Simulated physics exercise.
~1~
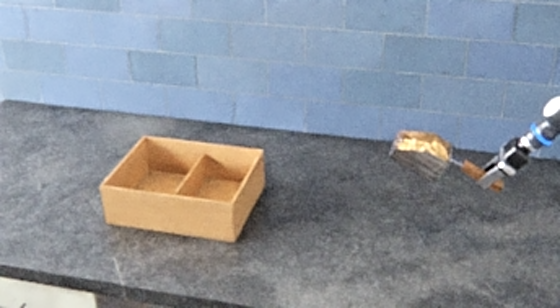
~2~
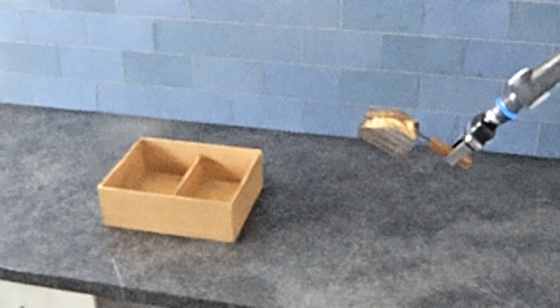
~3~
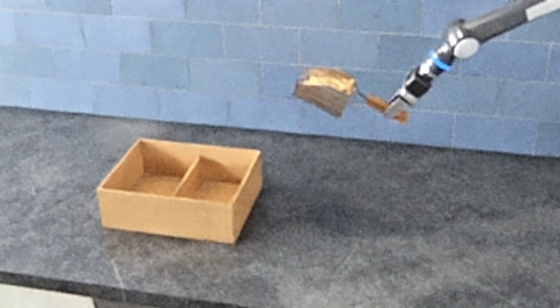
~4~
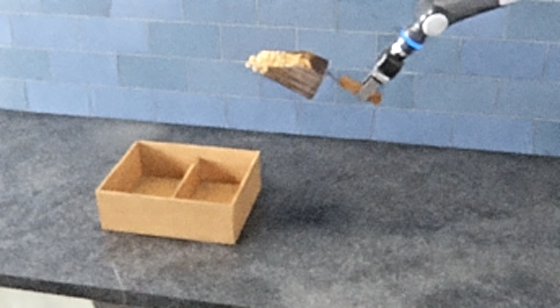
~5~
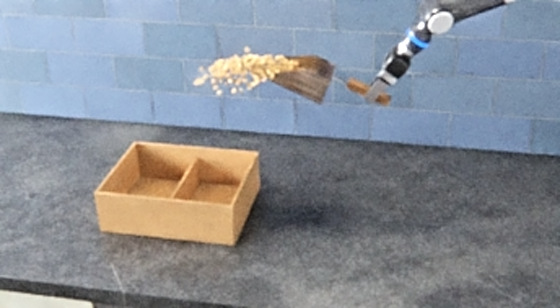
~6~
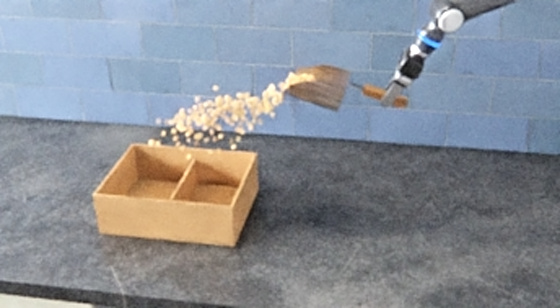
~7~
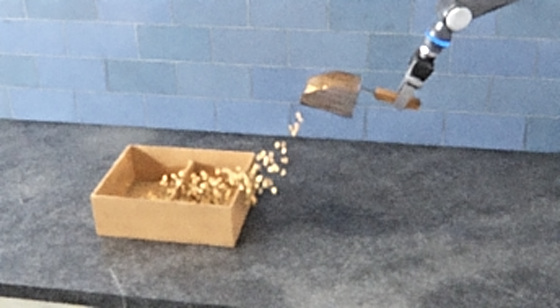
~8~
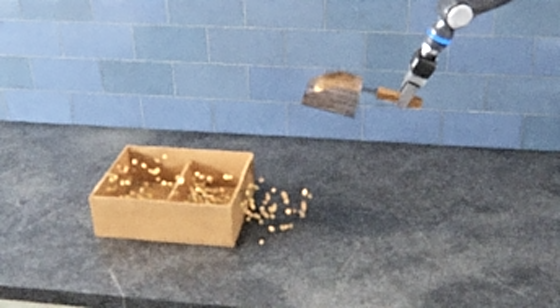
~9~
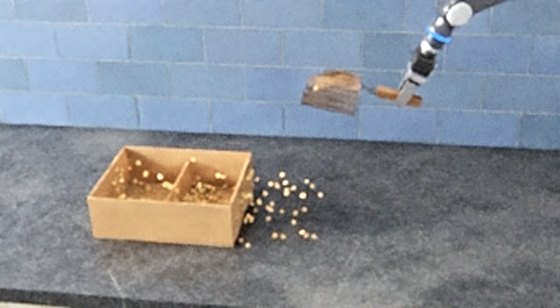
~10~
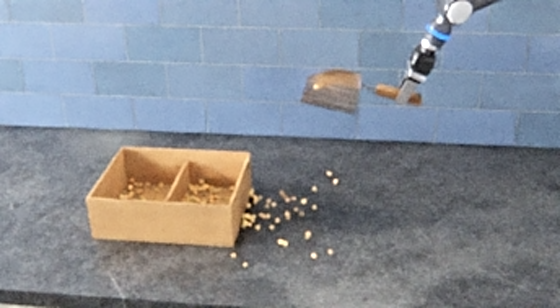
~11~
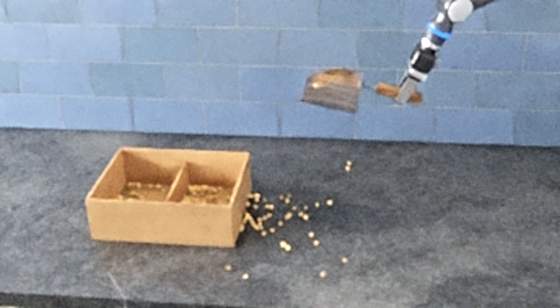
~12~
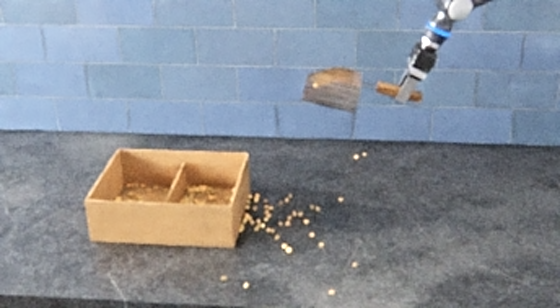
Dried chickpeas flew off a scoop as a robot arm swung it left and then drew it back, scattering into both sections of a divided wooden box and across the dark counter to its right, while some stayed in the scoop.
